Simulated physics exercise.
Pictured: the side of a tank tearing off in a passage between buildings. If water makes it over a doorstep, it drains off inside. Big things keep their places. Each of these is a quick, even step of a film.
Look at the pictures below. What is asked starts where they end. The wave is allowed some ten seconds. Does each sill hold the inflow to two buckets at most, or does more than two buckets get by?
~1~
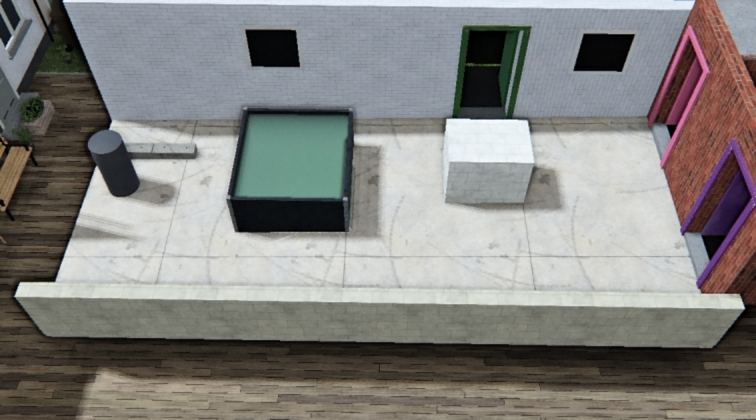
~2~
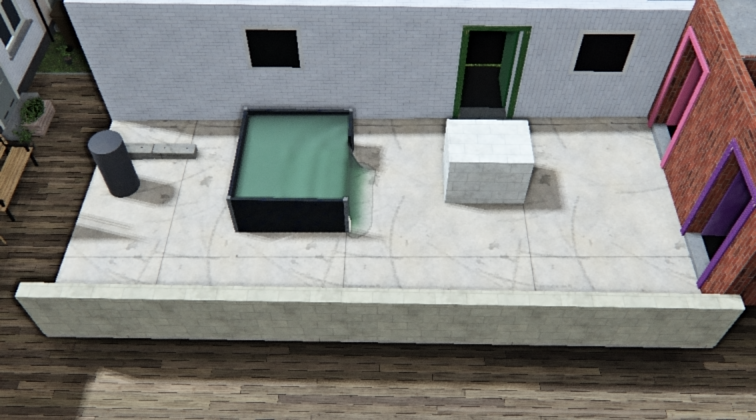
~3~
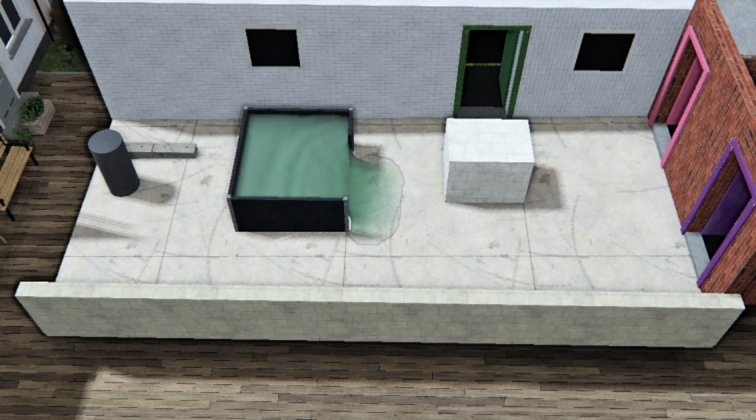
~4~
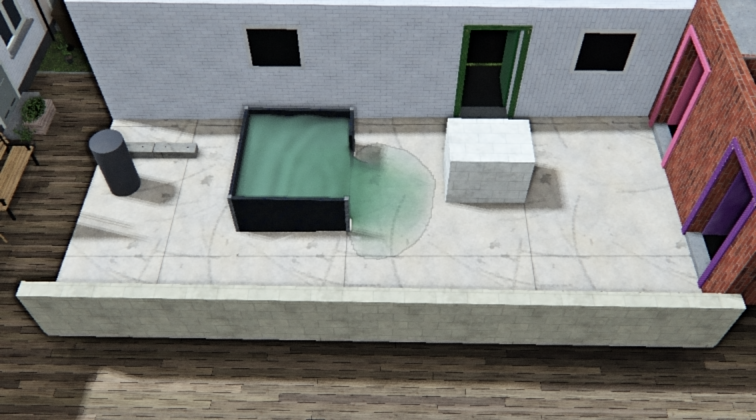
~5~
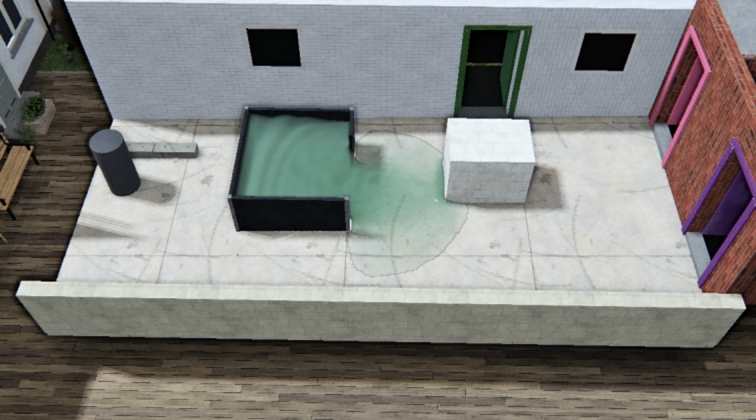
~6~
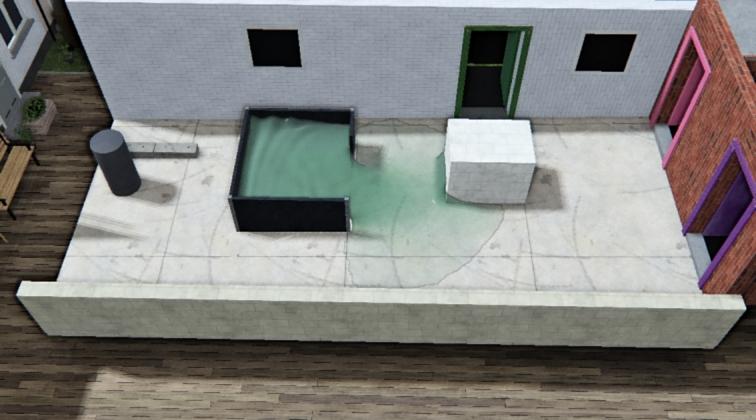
My prediction: The pink door receives no more than two buckets, the purple door receives more than two buckets, the green door receives more than two buckets.
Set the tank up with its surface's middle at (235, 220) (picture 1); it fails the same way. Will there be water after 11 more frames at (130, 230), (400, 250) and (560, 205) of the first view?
I'd say still dry for the first, swamped for the second and swamped for the third.
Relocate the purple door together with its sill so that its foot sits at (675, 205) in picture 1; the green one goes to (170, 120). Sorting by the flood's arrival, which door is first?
First: The purple-painted one.
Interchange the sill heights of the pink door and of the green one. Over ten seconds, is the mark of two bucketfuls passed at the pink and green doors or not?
My guess is the pink one gets more than that and the green one gets less than that.
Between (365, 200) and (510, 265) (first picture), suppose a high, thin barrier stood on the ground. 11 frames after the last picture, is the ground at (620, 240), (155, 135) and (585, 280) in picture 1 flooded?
In turn: No water, not flooded, under water.
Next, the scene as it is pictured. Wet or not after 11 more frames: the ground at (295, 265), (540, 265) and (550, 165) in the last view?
Point 1: Not wet; point 2: Drenched; point 3: Not wet.
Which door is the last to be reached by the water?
It's the one in pink.
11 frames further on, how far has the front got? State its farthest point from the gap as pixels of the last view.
Roughly (707, 314).
A moment on, water covers 30 % of the floor; the pink door not reached, the purple door not reached, the green door under two buckets in.
Next, water covers 45 % of the floor; the pink door not reached, the purple door wet at the sill, nothing in, the green door over two buckets in.
Then, water covers 60 % of the floor; the pink door wet at the sill, nothing in, the purple door over two buckets in, the green door over two buckets in.
Later, water covers 80 % of the floor; the pink door wet at the sill, nothing in, the purple door over two buckets in, the green door over two buckets in.
In the end, water covers 85 % of the floor; the pink door wet at the sill, nothing in, the purple door over two buckets in, the green door far over two buckets in.
